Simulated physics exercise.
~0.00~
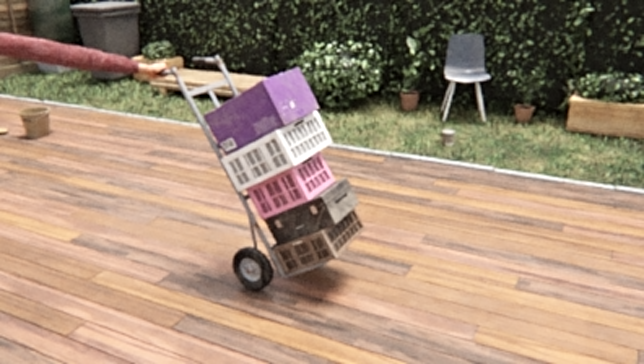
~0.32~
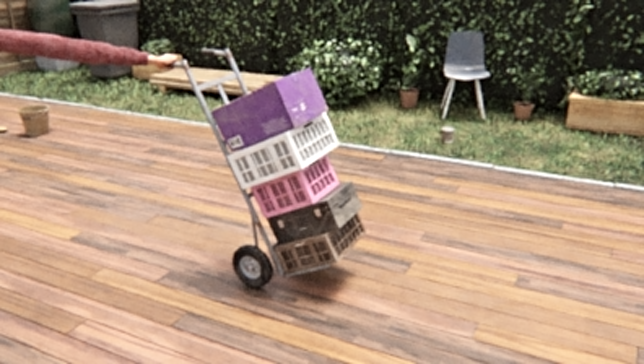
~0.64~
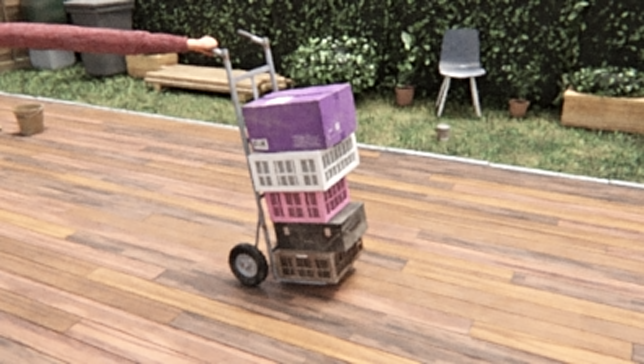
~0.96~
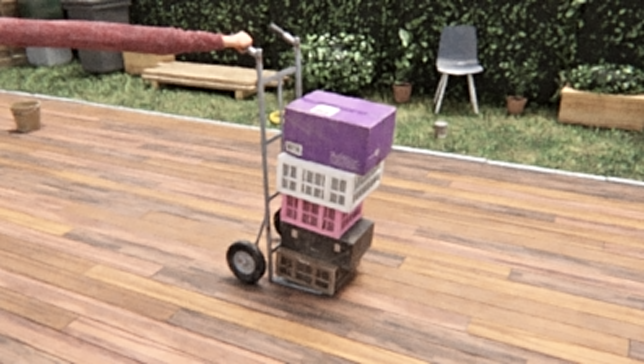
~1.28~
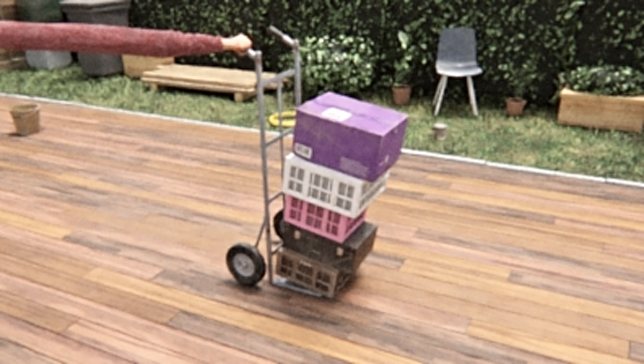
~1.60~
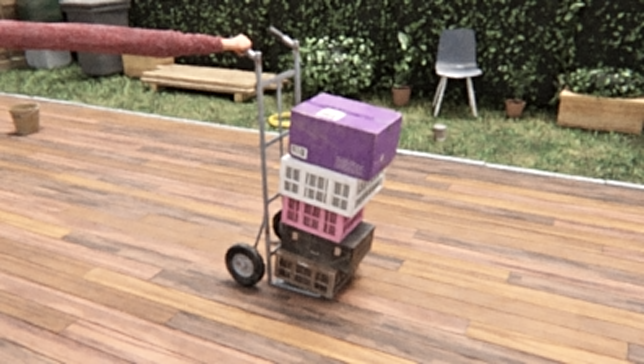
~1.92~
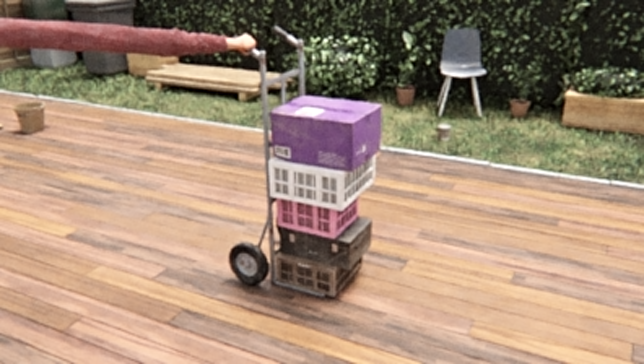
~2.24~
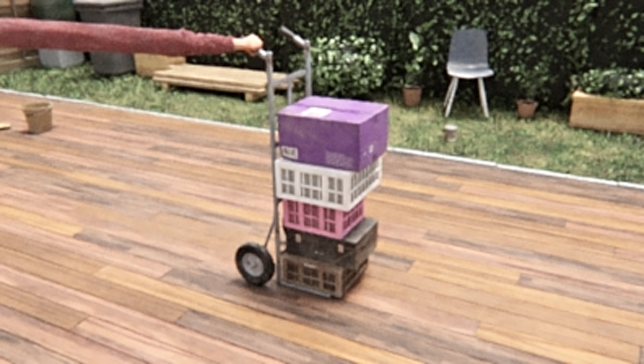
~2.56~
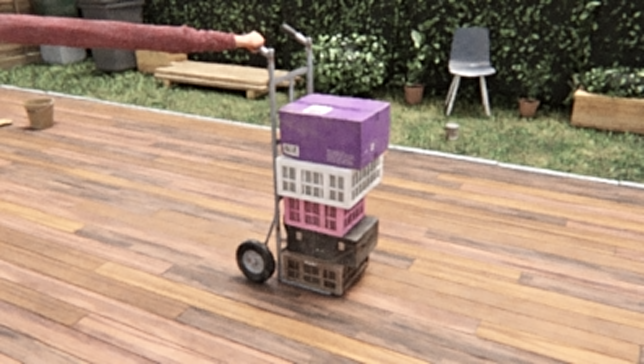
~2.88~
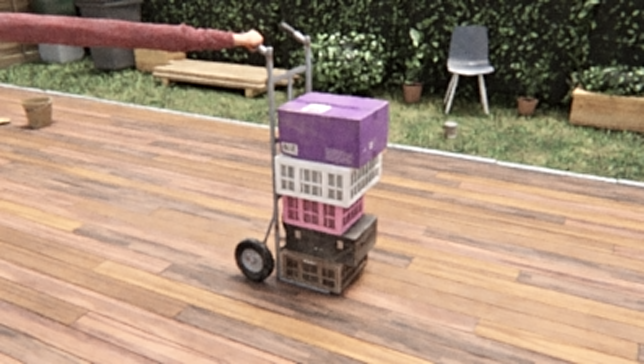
A hand truck stacked with a purple box, white and pink crates, a black case and a brown crate was tipped upright by an outstretched arm on a wooden deck; the load wobbled slightly, then settled, still stacked.
